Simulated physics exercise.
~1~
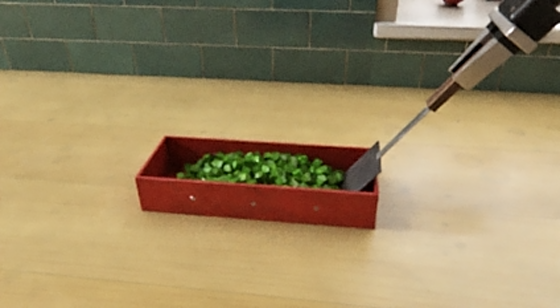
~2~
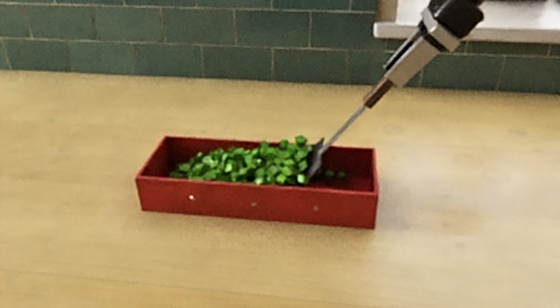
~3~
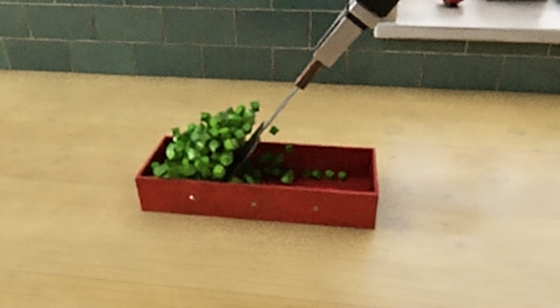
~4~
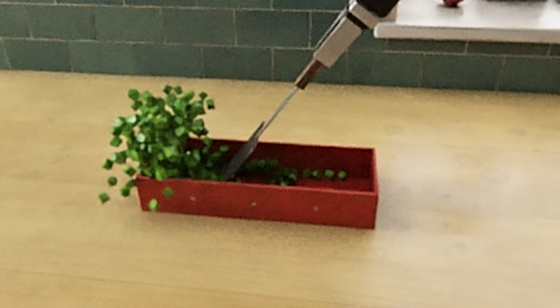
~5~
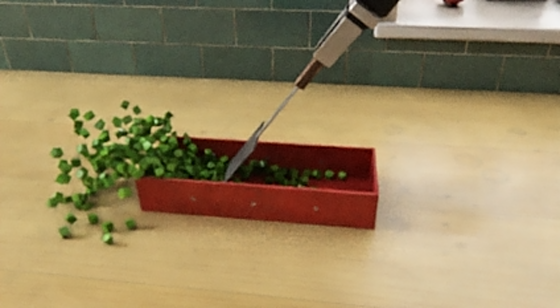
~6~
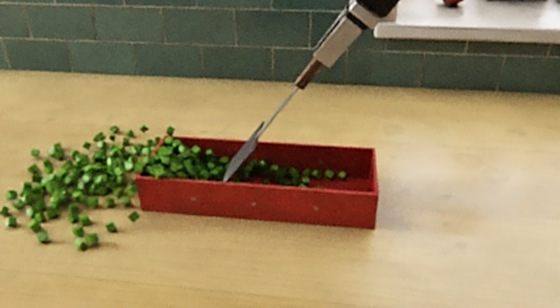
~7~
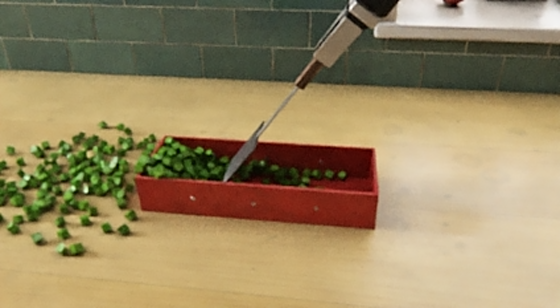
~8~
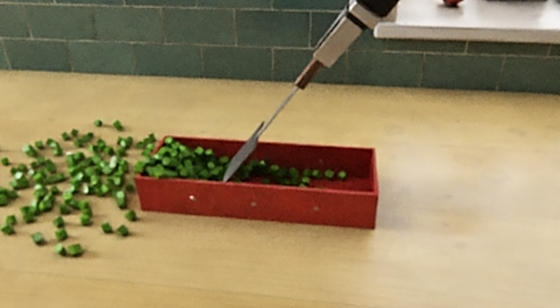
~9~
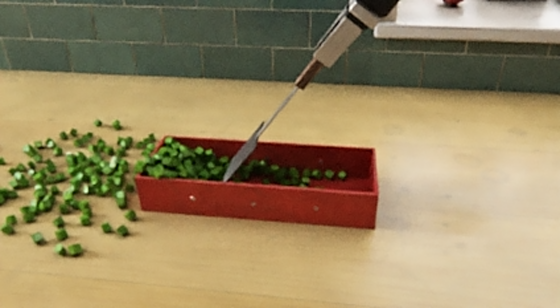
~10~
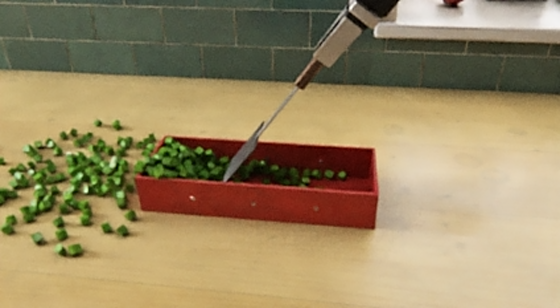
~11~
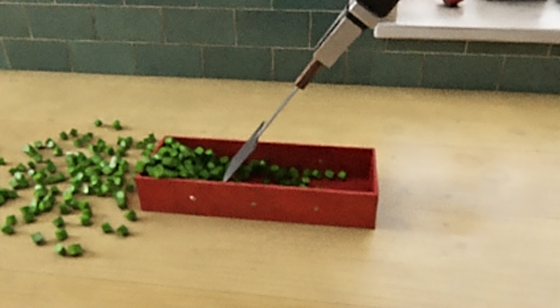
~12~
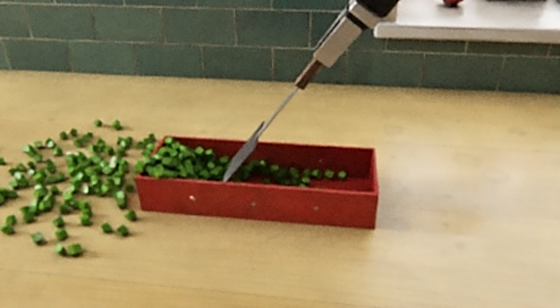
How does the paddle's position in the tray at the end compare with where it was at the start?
At the start the paddle was at the right end of the tray, and by the end it was resting farther left, a little left of the tray's middle.
